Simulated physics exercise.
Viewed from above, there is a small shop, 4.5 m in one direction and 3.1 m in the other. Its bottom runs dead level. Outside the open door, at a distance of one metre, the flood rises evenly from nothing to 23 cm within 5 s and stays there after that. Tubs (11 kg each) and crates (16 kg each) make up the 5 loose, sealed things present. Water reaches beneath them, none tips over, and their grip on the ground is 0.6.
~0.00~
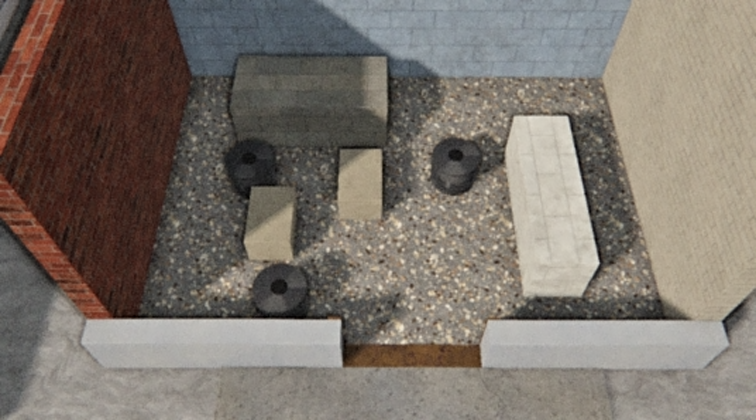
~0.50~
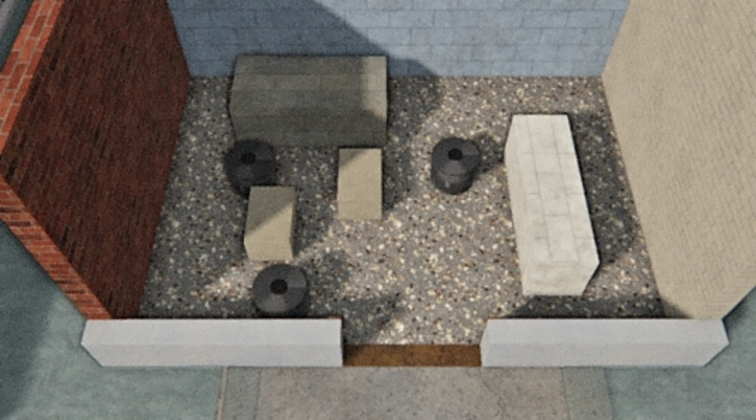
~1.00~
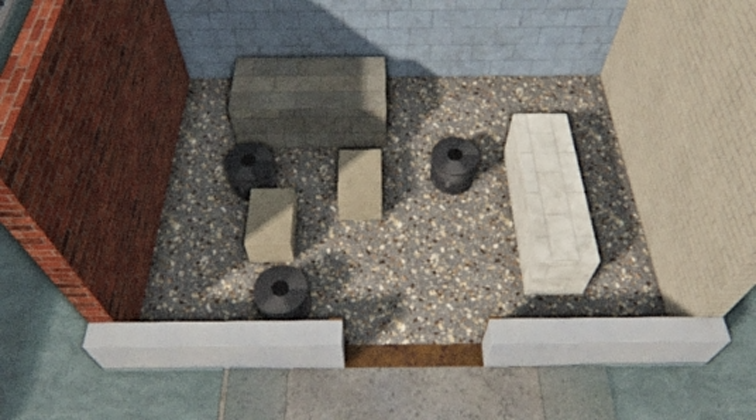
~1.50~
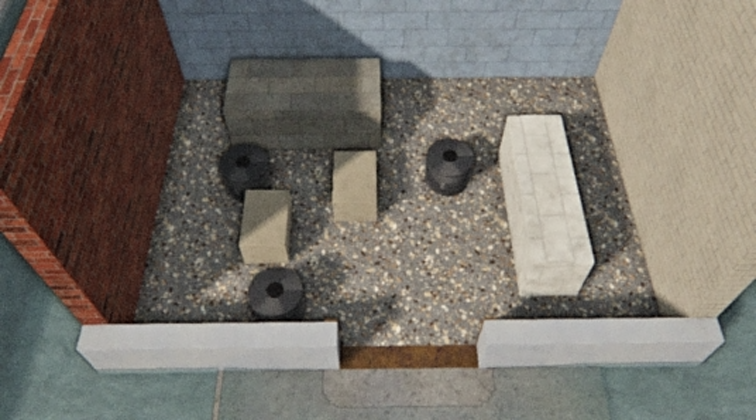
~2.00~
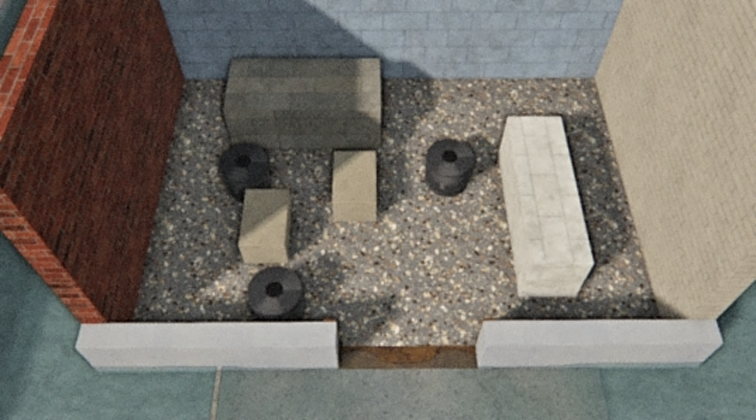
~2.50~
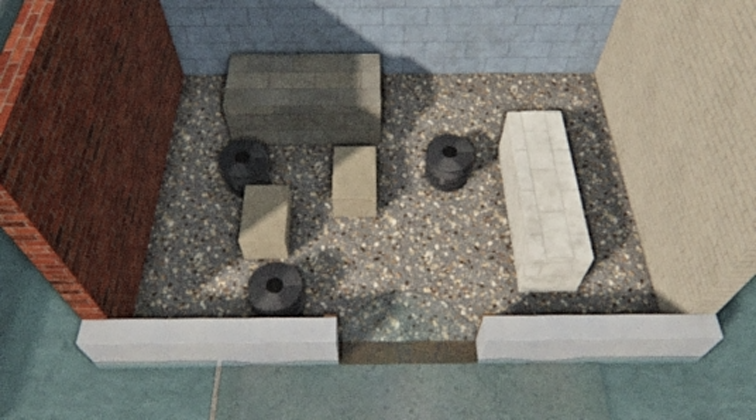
The clip shows a small walled yard from above, with crates and dark round tubs standing still on its pebbled floor, as greenish water spreads over the ground outside and then reaches just inside the front opening.
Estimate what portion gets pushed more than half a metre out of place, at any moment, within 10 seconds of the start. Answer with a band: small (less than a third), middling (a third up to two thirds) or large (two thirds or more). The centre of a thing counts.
Middling.
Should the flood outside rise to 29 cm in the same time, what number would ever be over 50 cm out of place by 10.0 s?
Then 2.
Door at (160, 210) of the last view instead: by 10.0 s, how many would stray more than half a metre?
5.
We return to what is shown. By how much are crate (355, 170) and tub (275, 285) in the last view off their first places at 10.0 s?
In that order: 140 cm, 0 cm.
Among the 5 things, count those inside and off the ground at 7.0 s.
The number is 2.
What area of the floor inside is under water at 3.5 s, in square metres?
2.0 m2.
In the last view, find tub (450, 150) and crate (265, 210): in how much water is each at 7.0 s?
Roughly 13 and 5 cm.
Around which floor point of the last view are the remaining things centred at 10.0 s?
Mean floor pixel: About (368, 222).
After 3.5 s 0 of 5 are over 50 cm from their spots; 0 afloat.
After 4.5 s 0 of 5 are over 50 cm from their spots; 0 afloat.
After 7.0 s 1 of 5 are over 50 cm from their spots; 2 afloat.
After 10.0 s 3 of 5 are over 50 cm from their spots, and 3 have been at some point; 1 afloat.
